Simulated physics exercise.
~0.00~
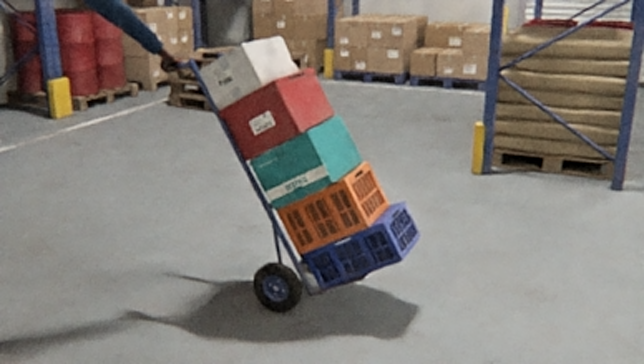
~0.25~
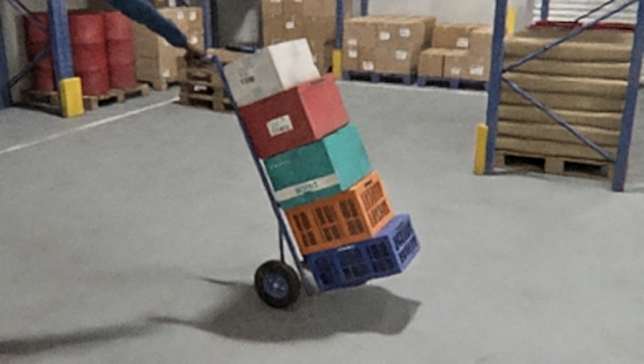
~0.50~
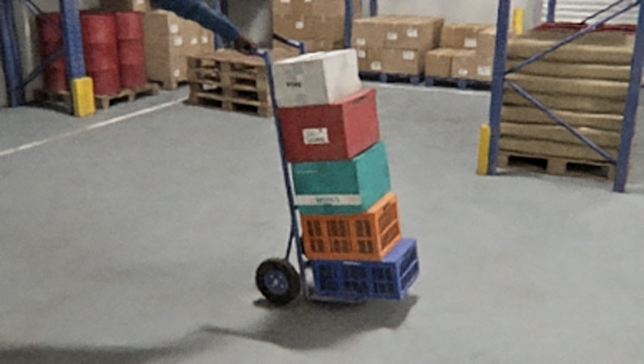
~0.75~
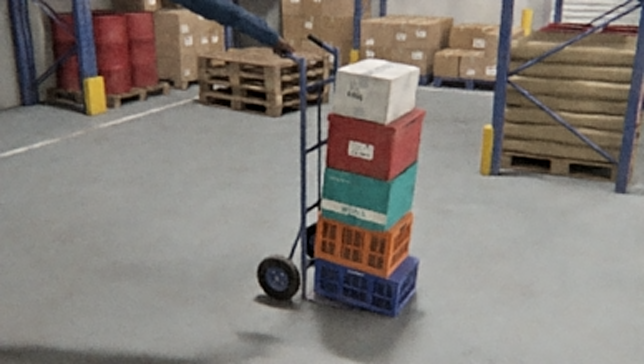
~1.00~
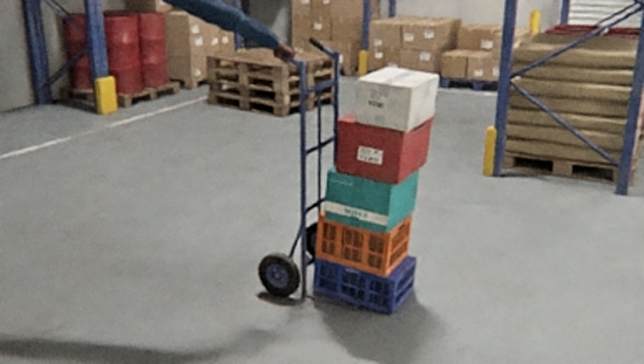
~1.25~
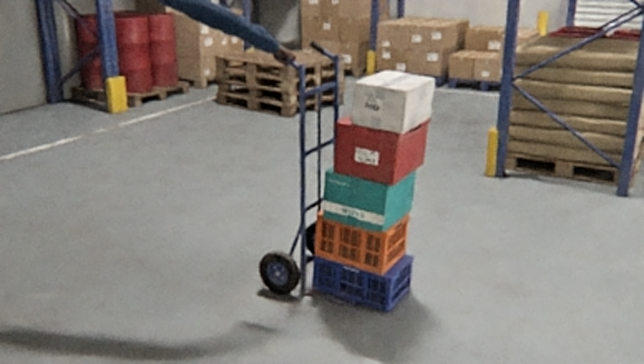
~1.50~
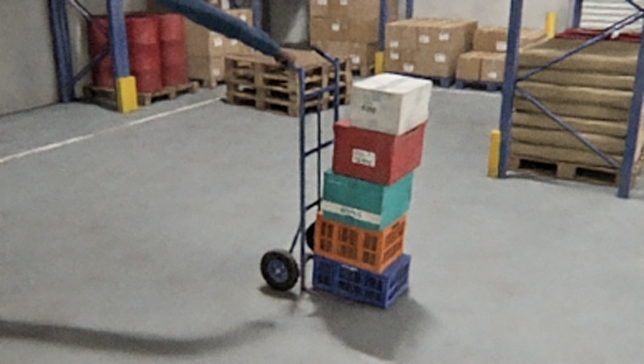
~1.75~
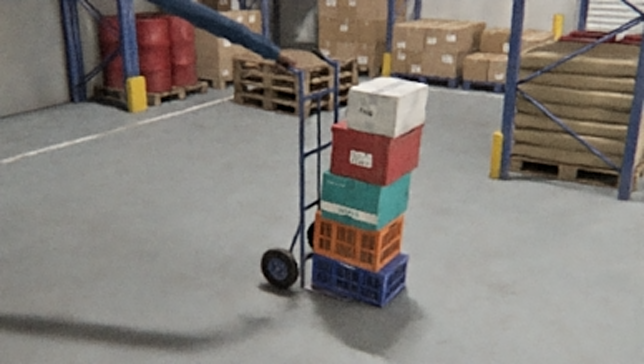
A blue-sleeved arm tipping a loaded hand truck upright in a warehouse, its stacked boxes and crates shifting right but staying standing.
